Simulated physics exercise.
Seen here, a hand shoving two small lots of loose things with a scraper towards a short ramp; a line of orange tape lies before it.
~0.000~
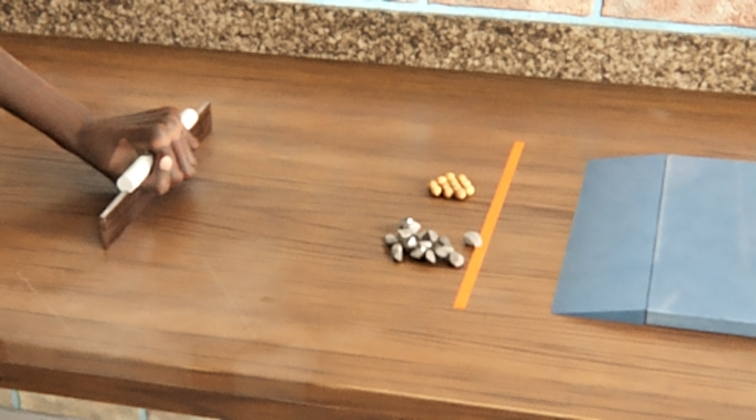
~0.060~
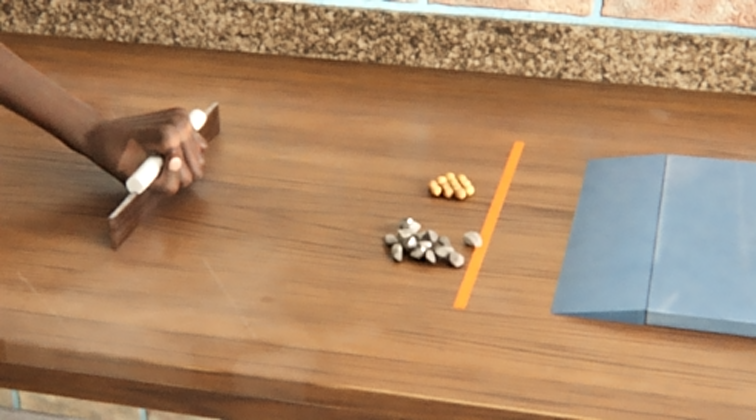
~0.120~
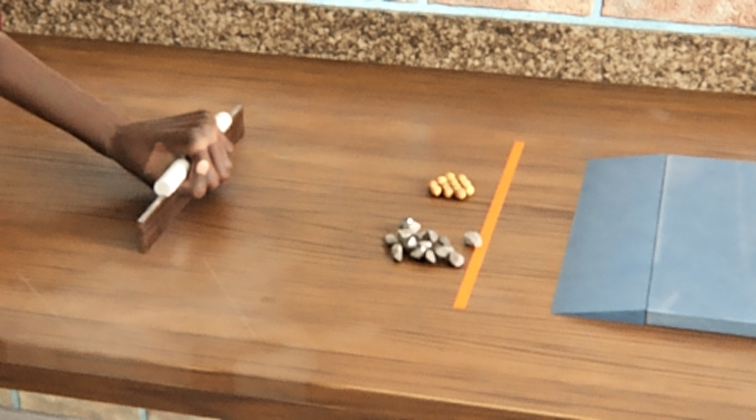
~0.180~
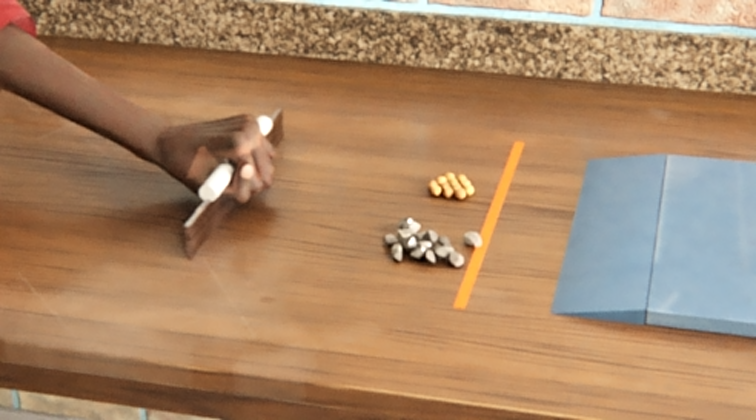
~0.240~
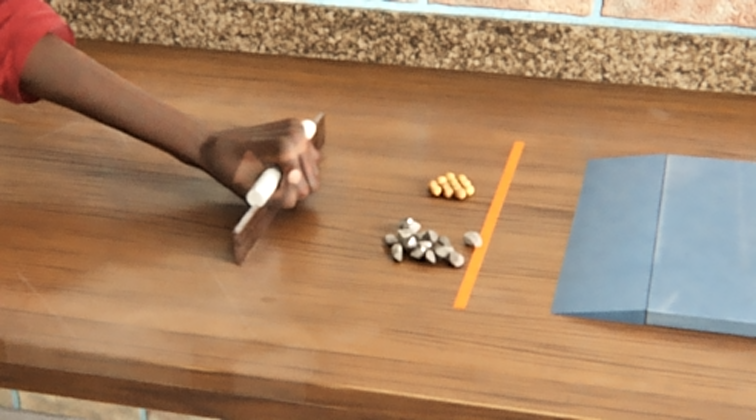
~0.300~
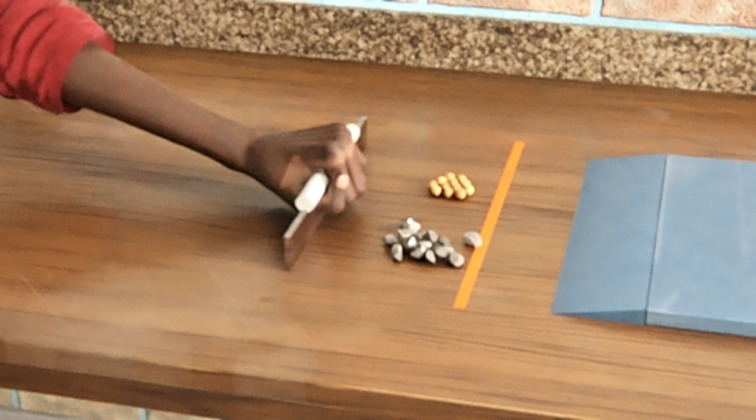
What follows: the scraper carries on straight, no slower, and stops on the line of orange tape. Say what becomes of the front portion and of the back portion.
The front portion doesn't reach the top, the back portion gets some to the top.
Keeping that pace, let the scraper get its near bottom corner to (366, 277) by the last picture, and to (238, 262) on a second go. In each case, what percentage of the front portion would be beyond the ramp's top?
First 10 per cent, second 0 per cent.
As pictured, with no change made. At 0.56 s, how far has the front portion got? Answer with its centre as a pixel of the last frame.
It will be centred somewhere around (531, 258).
After 0.42 s, scraper still moving, near (426, 181); front portion all short of the ramp; back portion all short of the ramp.
After 0.56 s, scraper stopped at the orange tape; front portion all short of the ramp; back portion about a quarter on the ramp, most short of the ramp.
After 0.84 s, scraper stopped at the orange tape; front portion about a third on the ramp, about two thirds short of the ramp; back portion all past the top.
By the end (1.7 s), scraper stopped at the orange tape; front portion none past the top, about a third on the ramp, about two thirds short of the ramp; back portion all past the top.
